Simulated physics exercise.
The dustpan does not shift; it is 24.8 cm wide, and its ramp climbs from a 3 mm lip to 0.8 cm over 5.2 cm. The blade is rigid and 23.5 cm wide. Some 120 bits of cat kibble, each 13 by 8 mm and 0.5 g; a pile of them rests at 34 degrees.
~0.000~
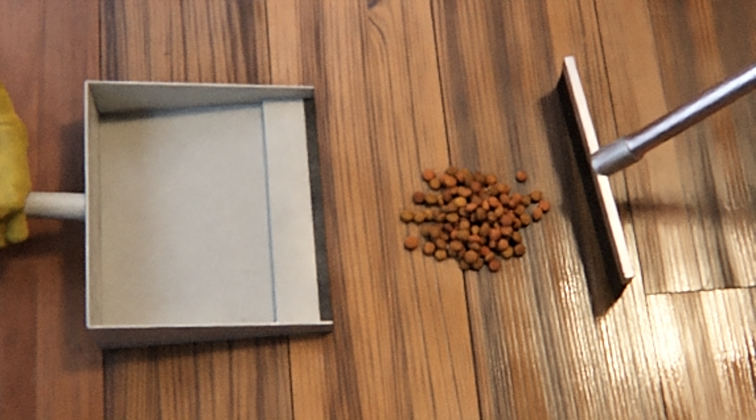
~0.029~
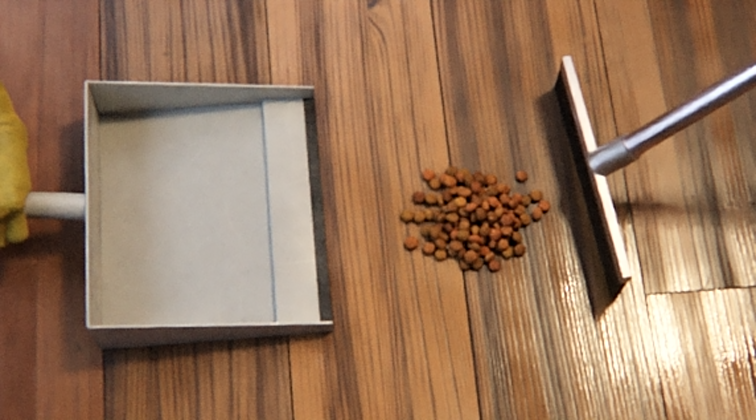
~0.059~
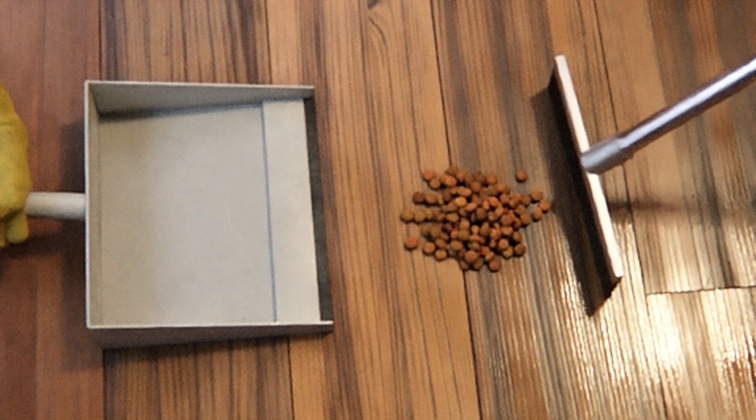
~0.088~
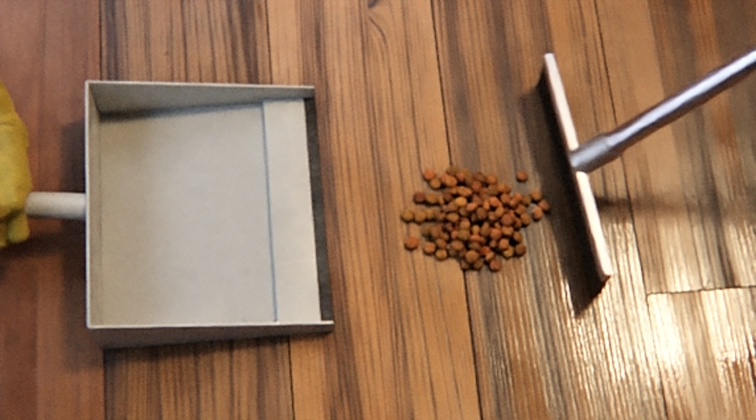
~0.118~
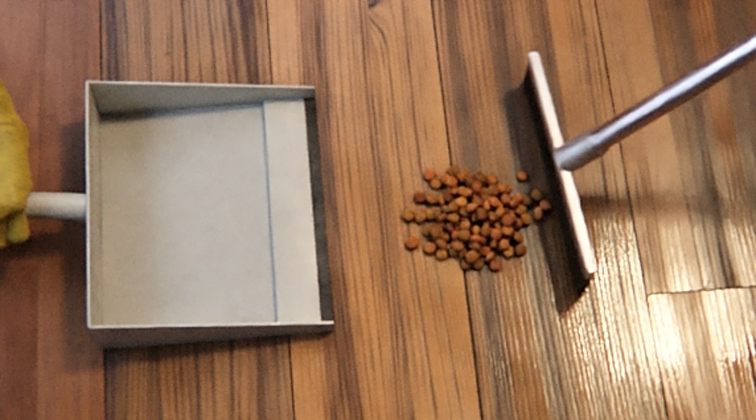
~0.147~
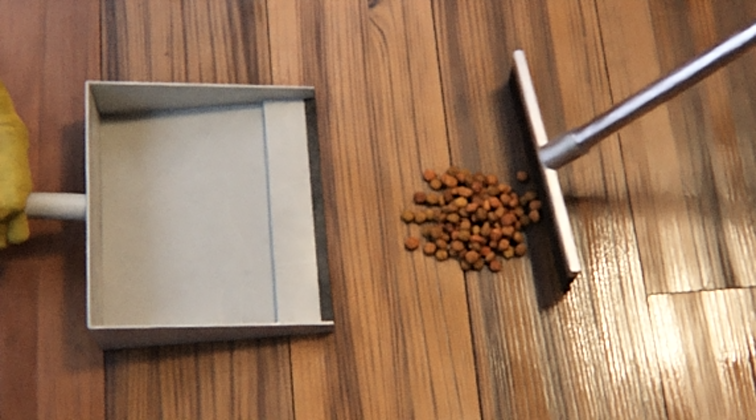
We see a squeegee-like blade on a metal handle slide left across a wooden floor until it reaches the right edge of a small pile of brown kibble, while a gloved hand keeps a pale dustpan still at left.
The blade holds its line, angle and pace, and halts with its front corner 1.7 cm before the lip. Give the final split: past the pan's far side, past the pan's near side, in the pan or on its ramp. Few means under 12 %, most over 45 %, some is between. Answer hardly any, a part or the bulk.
Far side: Hardly any, near side: Hardly any, pan: A part.
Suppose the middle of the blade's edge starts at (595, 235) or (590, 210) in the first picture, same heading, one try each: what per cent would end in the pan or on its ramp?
About 40 and 30 per cent.
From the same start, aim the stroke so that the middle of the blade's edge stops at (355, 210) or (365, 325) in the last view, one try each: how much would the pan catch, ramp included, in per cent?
Some 40 and 40 per cent.
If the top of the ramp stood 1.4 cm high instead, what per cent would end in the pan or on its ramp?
Then about 20 per cent.
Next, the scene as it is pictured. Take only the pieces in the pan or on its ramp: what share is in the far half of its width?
About 70 per cent.
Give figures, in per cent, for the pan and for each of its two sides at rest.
Far side 0; near side 0; pan 30.
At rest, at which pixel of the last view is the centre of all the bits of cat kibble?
Around (332, 218).
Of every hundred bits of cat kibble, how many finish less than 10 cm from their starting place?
About 10 per cent.
After 0.33 s, middle of the blade 12 cm from the lip; 0 % over the lip, far side 0 %, near side 0 %.
After 0.46 s, middle of the blade 5 cm from the lip; 0 % over the lip, far side 0 %, near side 0 %.
After 0.71 s, middle of the blade 3 cm from the lip; 30 % over the lip, far side 0 %, near side 0 %.
By 1.2 s all is still; far side 0 %, near side 0 %, pan 30 %, in front of the lip or behind the blade 70 %.
